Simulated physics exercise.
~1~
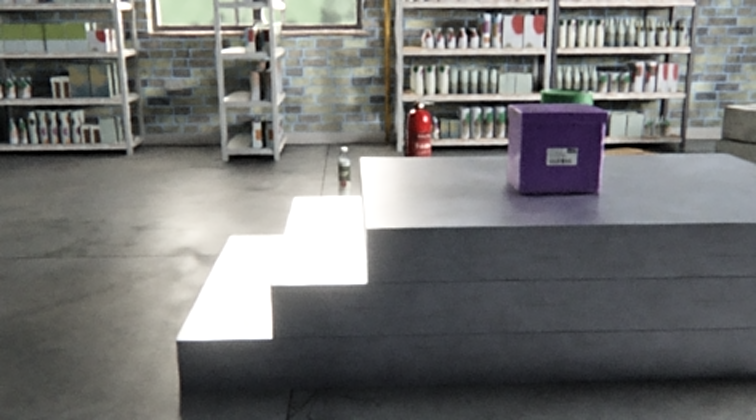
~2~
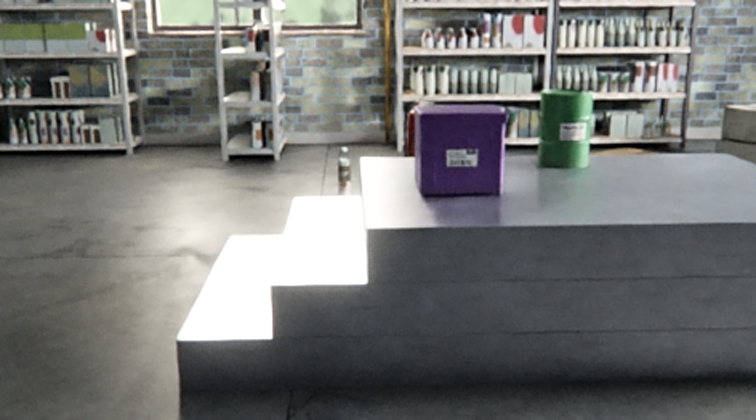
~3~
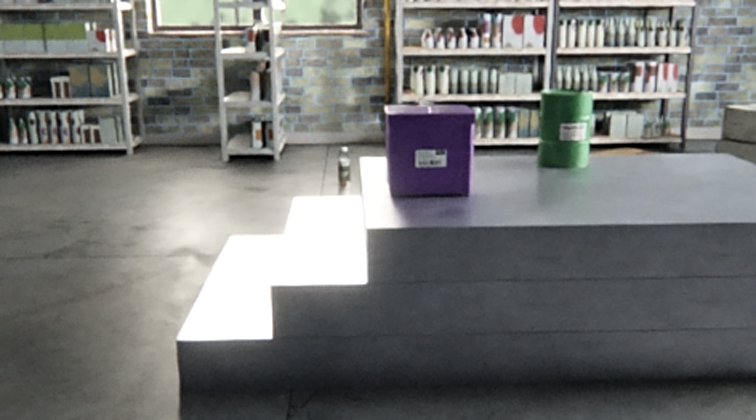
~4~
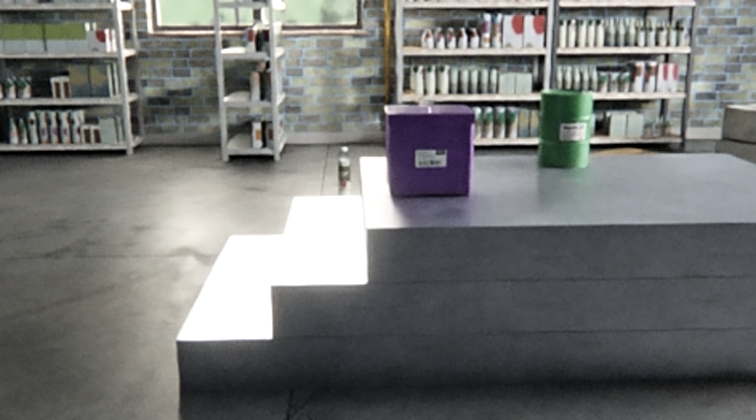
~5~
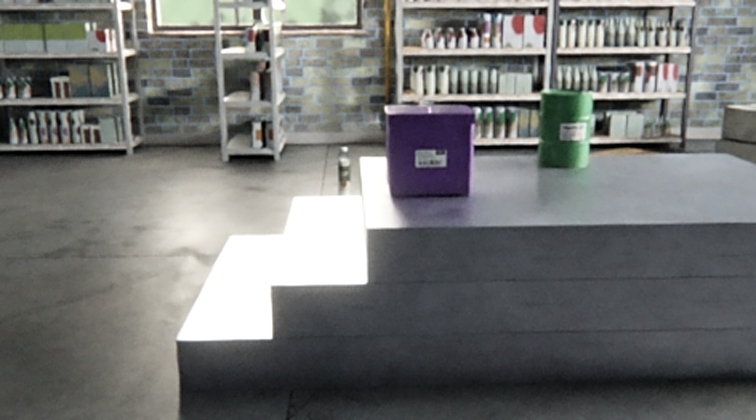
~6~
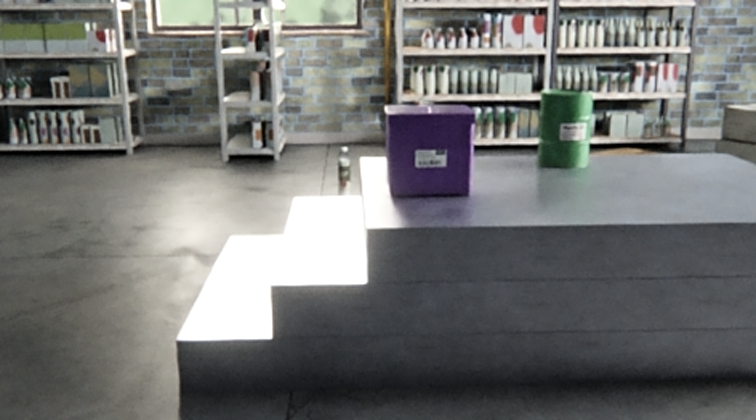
A wide grey platform with bright, sunlit steps descending on its left side fills the middle and right of a storeroom, seen from a fixed, slightly raised view. Shelves of bottles and boxes line the brick wall behind, with a red fire extinguisher and a small bottle near the platform. A purple tote stands upright on top, mostly hiding a green canister behind it. The tote slides left toward the steps, revealing the canister, then moves slightly farther and stops near the platform's edge. It stays upright there, above the steps, while the canister remains in place.
